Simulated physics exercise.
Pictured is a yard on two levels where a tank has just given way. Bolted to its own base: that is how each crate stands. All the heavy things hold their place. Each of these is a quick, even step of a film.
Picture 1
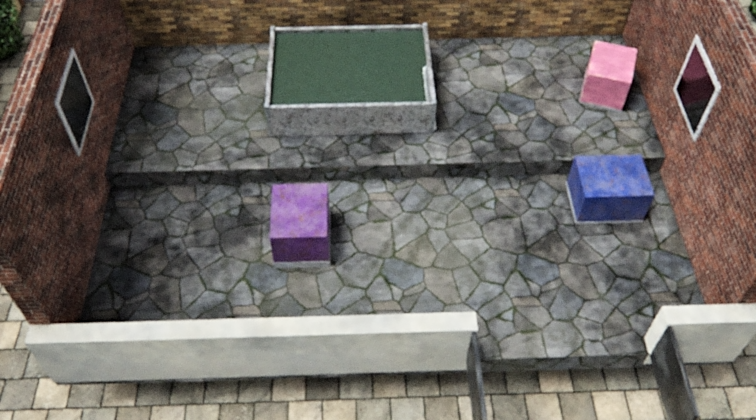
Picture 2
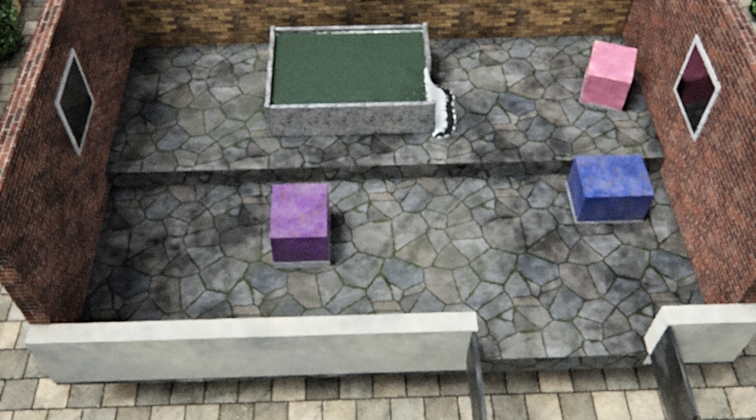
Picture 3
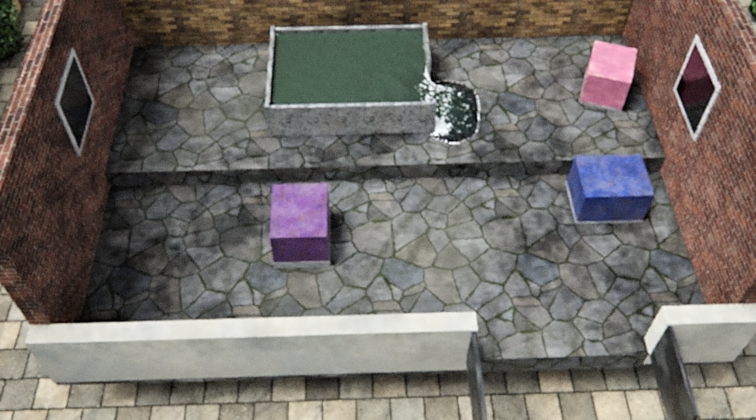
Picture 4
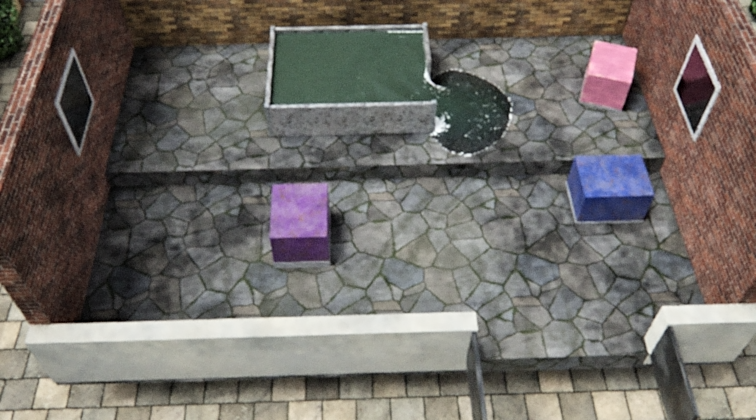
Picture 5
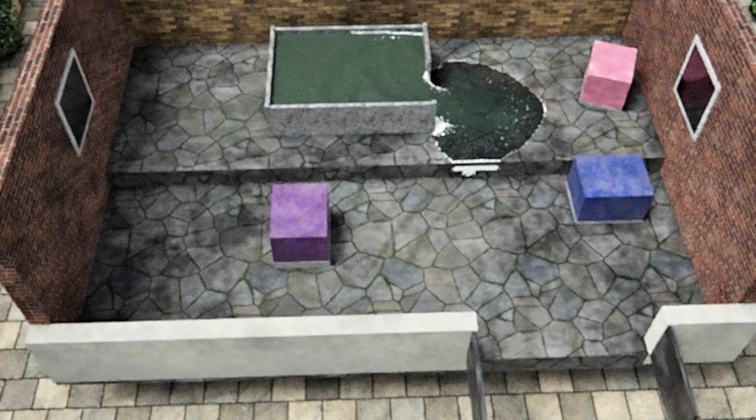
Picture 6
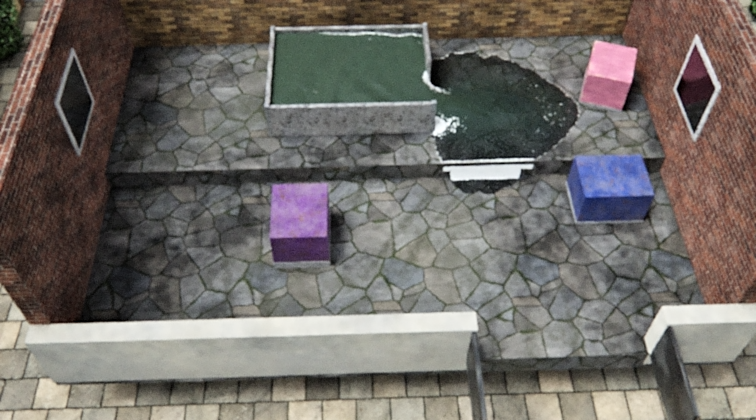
Green tank on a stone yard's upper level leaking water from its right side, the pool spreading right and over the step.
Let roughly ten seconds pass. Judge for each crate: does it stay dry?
The pink crate: No, it gets wet. The purple crate: Yes, it stays dry. The blue crate: No, it gets wet.
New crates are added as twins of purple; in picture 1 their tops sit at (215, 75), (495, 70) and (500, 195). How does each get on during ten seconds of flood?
Well, the first one stays clear of it, the next one gets caught, and the final one gets caught.
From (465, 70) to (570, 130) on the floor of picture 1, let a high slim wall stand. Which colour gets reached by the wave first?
The blue one.
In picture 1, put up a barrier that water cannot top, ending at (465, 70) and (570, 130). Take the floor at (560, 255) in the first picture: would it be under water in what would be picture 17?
At that place: Flooded.
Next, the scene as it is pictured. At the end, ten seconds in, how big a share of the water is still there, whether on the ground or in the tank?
Estimate: 80 %.
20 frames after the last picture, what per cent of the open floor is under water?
Close to 35 in a hundred, I think.
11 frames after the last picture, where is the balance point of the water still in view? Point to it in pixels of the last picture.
Centre of the water: Near (418, 105).
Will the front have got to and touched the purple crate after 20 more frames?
Crate purple - clear of the front.
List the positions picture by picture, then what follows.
In the first frame, still water in the tank at (350, 68).
In the second frame, the front is at (445, 132), out from the gap at (428, 101).
In the third frame, water pours out at (428, 102) and has run to (469, 131).
In the fourth frame, the front is at (504, 102), out from the gap at (428, 103).
In the fifth frame, water pours out at (428, 103) and has run to (539, 115).
In the sixth frame, water pours out at (428, 102) and has run to (571, 117).
A moment on, water covers 20 % of the floor; the pink crate water round its plinth, the purple crate not reached, the blue crate water round its plinth.
Next, water covers 25 % of the floor; the pink crate water round its plinth, the purple crate not reached, the blue crate water round its plinth.
Then, water covers 35 % of the floor; the pink crate water round its plinth, the purple crate not reached, the blue crate water round its plinth.
Later, water covers 40 % of the floor; the pink crate water round its plinth, the purple crate not reached, the blue crate water round its plinth.
In the end, water covers 60 % of the floor; the pink crate was topped, the purple crate stayed above the water, the blue crate was topped.
